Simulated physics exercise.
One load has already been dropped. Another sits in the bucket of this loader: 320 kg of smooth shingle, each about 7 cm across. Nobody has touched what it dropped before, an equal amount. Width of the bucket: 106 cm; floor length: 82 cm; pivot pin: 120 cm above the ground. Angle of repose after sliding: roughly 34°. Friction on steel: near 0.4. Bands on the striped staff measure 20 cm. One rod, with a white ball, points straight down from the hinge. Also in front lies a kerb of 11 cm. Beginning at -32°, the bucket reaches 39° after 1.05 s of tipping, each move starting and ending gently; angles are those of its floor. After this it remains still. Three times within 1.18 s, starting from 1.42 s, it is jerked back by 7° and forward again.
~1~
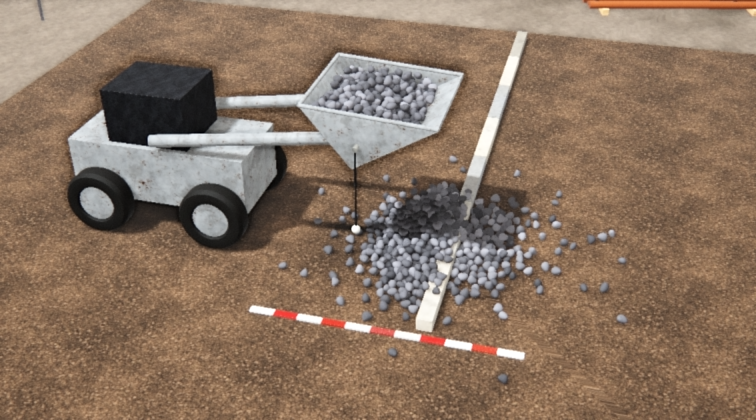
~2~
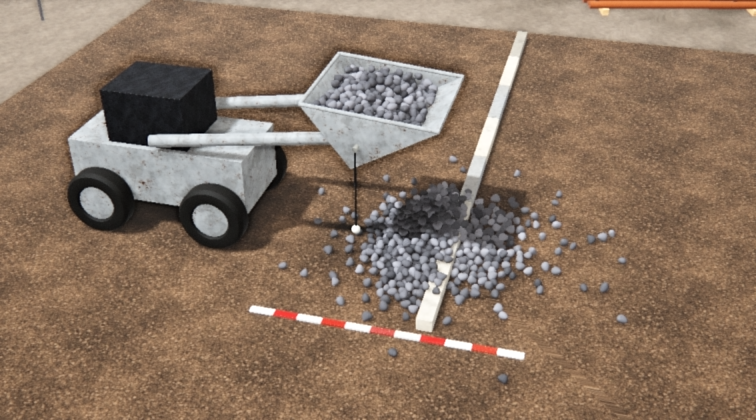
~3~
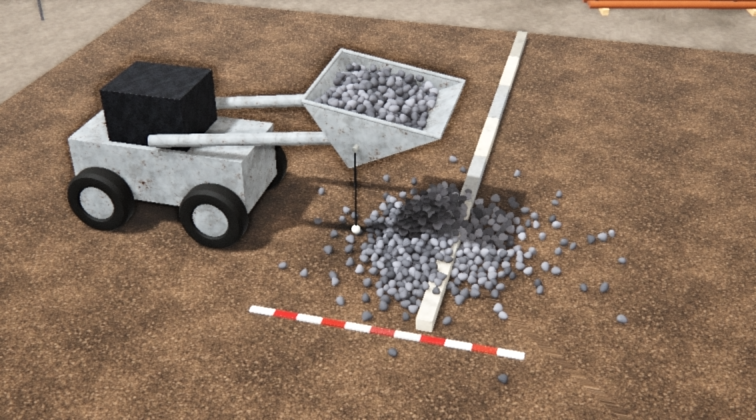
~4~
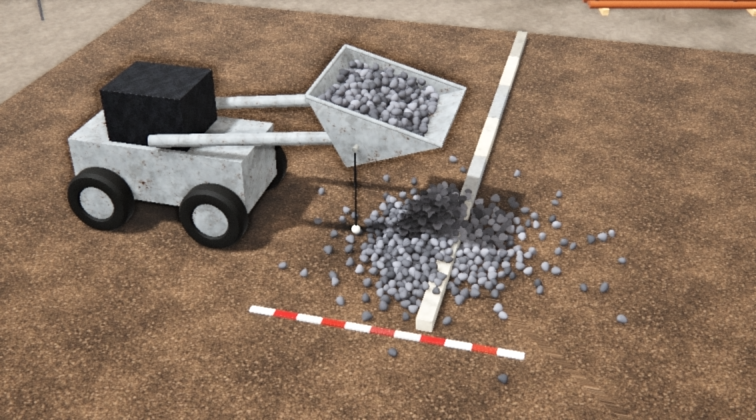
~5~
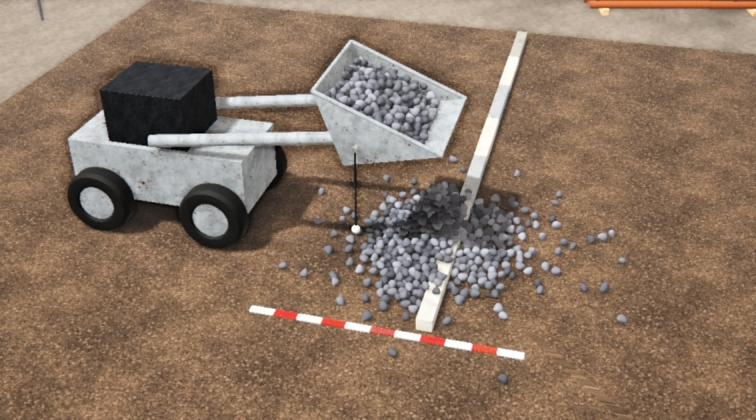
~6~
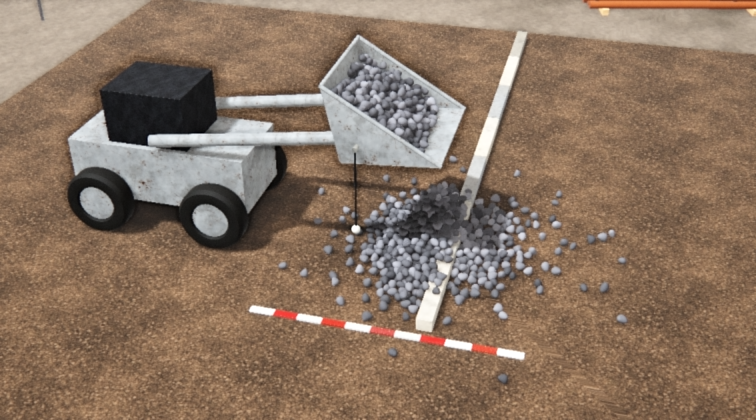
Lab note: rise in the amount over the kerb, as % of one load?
Approximately 86 %.
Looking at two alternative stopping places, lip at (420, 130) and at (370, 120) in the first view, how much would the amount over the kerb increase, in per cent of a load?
The first would add some 65 per cent and the second some 10 per cent.
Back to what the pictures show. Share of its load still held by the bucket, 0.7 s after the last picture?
Held: Around 50 % of the load.
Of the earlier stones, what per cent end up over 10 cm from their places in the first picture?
Roughly 20 percent.
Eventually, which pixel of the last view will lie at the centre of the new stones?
The middle lies near (501, 245) in the last picture.
Then, 0.4 s after the last picture the floor is at 28°; in per cent of one load, 99 in the bucket, 74 on this side of the kerb, 27 over the kerb; the foremost stones are at (601, 262).
Then, 0.7 s after the last picture the floor is at 39°; in per cent of one load, 52 in the bucket, 111 on this side of the kerb, 38 over the kerb; the foremost stones are at (601, 262).
Then, 2.6 s after the last picture the floor is at 39°; in per cent of one load, 0 in the bucket, 87 on this side of the kerb, 113 over the kerb; the foremost stones are at (641, 290).
Then, 5.1 s after the last picture the floor is at 39°; in per cent of one load, 0 in the bucket, 87 on this side of the kerb, 113 over the kerb; the foremost stones are at (641, 290). Net gain over the kerb, 86.
